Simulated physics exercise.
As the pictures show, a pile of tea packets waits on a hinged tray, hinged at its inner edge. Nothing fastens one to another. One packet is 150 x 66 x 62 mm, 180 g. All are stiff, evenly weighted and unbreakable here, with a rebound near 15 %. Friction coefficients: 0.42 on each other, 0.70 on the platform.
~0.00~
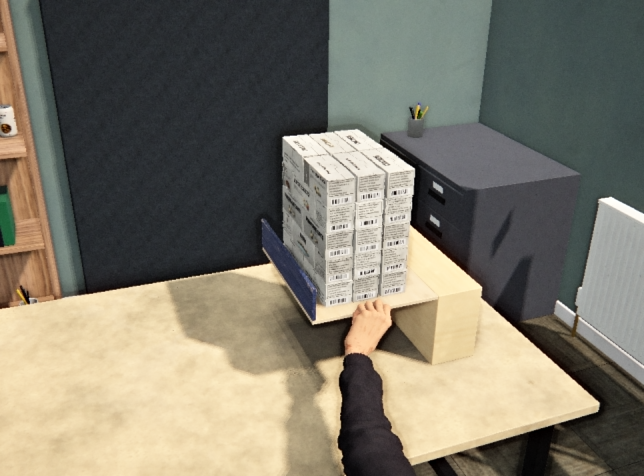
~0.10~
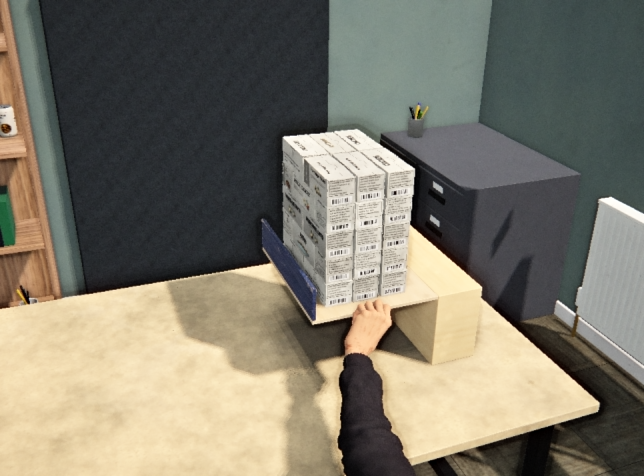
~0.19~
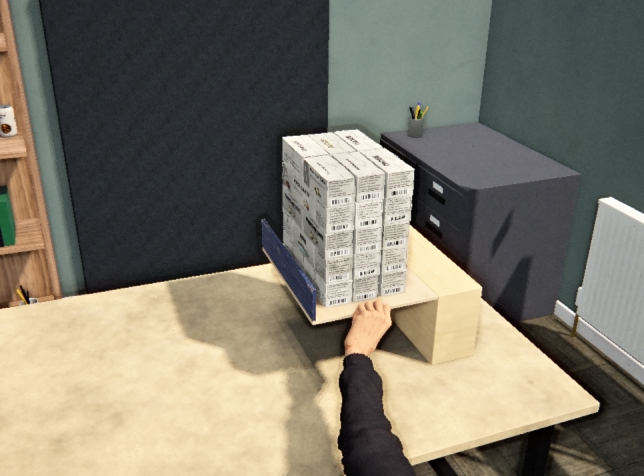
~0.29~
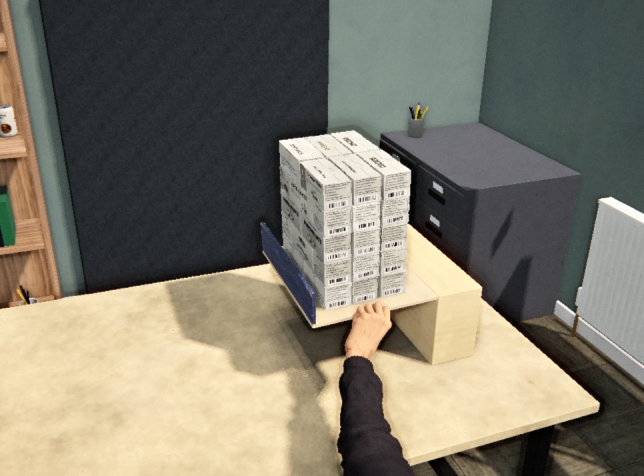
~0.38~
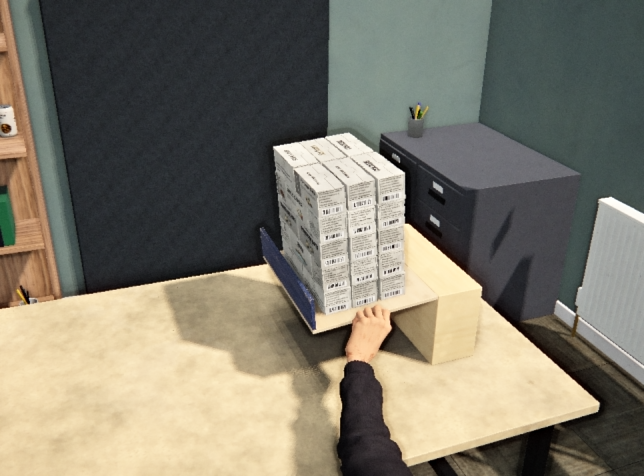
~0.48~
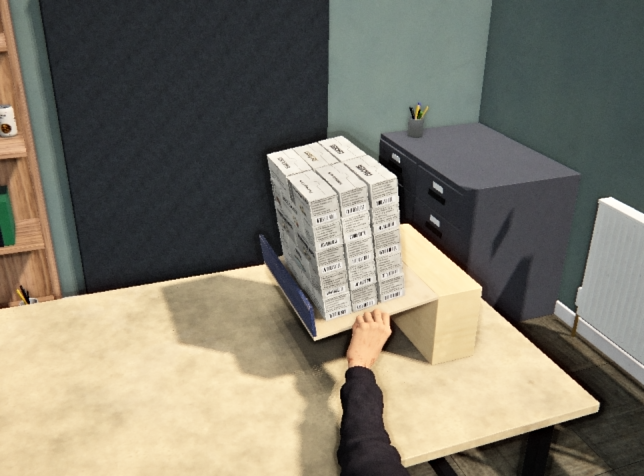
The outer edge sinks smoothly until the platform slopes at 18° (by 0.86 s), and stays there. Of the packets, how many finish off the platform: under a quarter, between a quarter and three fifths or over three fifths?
It comes to from a quarter to three fifths.
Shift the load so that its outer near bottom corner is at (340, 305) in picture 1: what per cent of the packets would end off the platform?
In that case 60 per cent.
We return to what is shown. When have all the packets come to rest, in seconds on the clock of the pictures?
Around 1.5 s.
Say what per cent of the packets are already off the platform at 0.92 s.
By then 15 per cent.
After 0.68 s, slope 15°; none of the 36 packets off the platform, 4 disturbed.
After 0.92 s, slope 18°; 5 of the 36 packets off the platform.
After 1.20 s, slope 18°; 14 of the 36 packets off the platform.
In the end (1.9 s), slope 18°; 14 of the 36 packets off the platform. That is 39 per cent.
